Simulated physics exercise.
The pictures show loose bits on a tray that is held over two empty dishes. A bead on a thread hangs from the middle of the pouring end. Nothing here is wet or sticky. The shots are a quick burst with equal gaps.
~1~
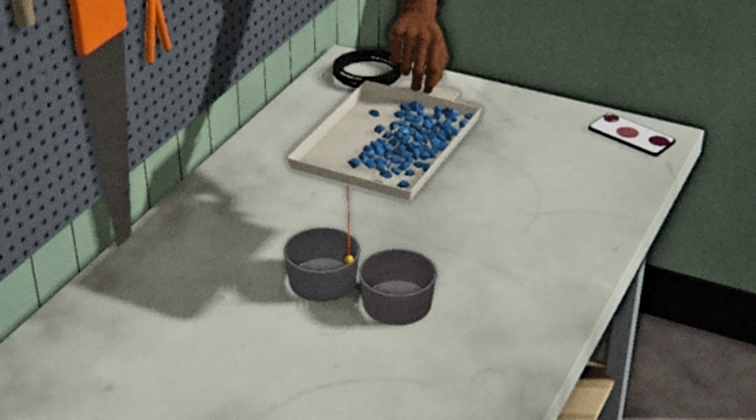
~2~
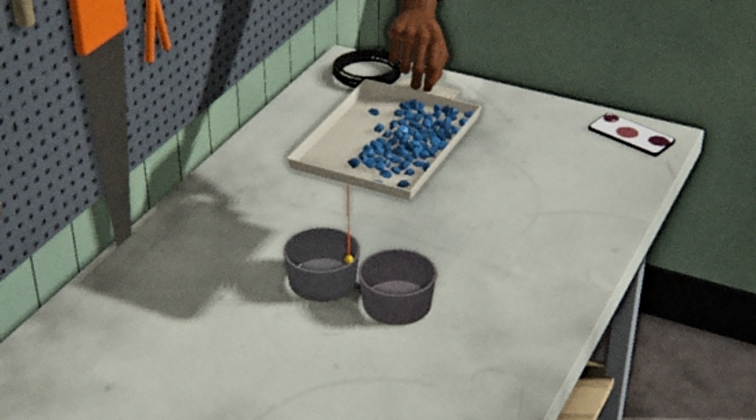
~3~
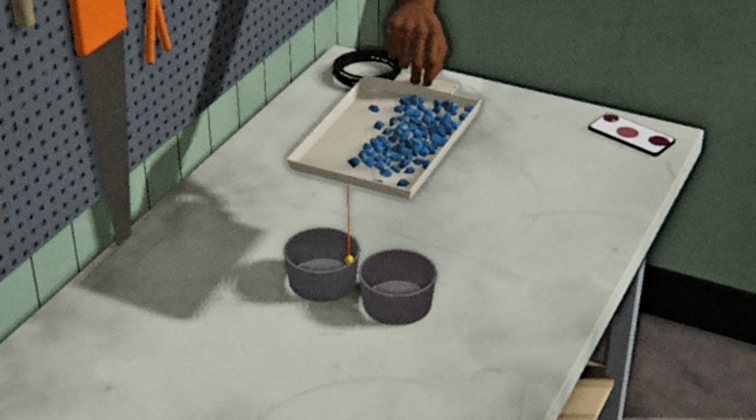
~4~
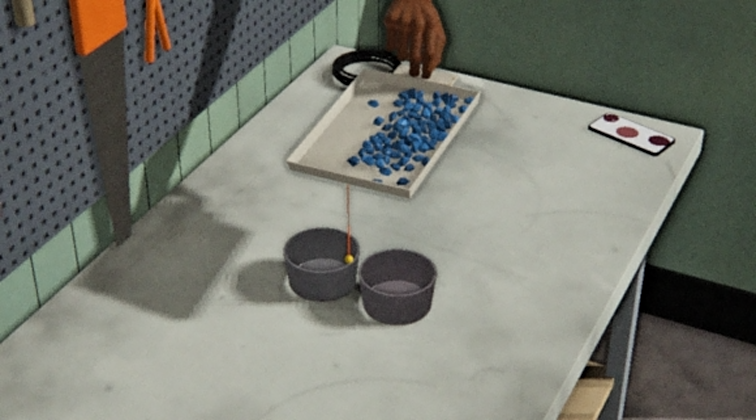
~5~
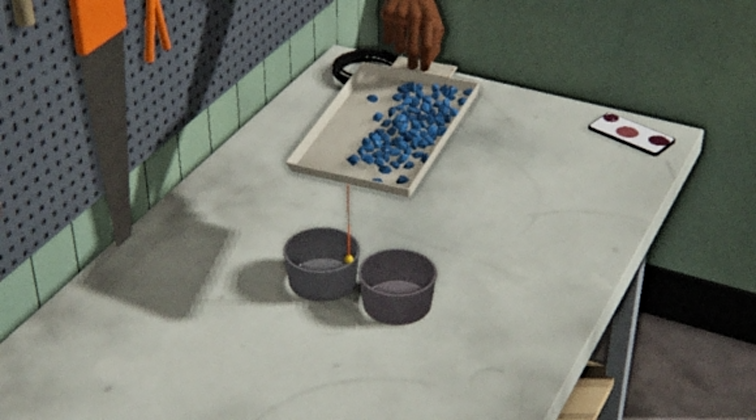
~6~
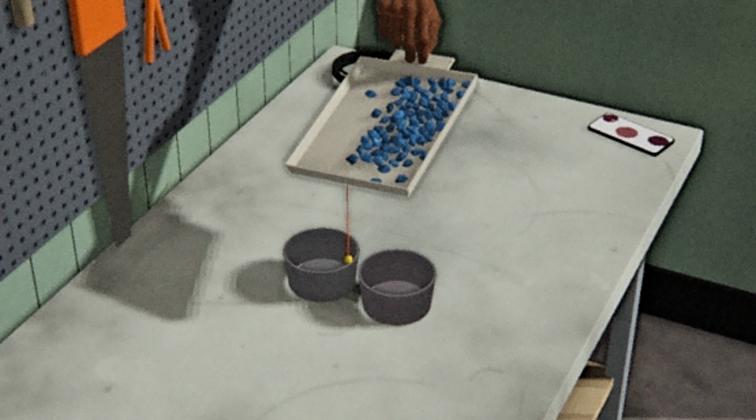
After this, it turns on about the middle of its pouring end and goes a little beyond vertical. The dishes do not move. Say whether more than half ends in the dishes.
They take under half between them.
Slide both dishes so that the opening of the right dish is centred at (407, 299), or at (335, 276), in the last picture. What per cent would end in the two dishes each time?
The first gives 30 %, the second 70 %.
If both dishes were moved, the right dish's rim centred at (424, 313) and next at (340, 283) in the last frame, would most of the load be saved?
The first try: Less than half. The second: Above a half.
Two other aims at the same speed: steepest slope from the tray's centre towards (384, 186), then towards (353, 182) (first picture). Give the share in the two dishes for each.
Near 30 % and 0 %.
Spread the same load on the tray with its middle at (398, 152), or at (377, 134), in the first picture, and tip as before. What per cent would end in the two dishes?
About 20 and 10 per cent.
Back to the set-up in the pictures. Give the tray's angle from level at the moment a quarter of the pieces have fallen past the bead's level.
Roughly 80°.
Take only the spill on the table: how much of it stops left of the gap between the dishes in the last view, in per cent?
It comes to 100 per cent or so.
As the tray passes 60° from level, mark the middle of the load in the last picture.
Close to (328, 164).
Shortly afterwards, tray tipped steeply; the bulk on the tray; only a few outside both; a little in the air.
Next, tray tipped past a quarter turn; near a quarter on the tray; a little in the left dish; near half outside both; near a quarter in the air.
Some moments later, tray tipped past a quarter turn; near a quarter in the left dish; the bulk outside both.
In the end, tray tipped past a quarter turn; none at all in the right dish; near a quarter in the left dish; the bulk outside both.
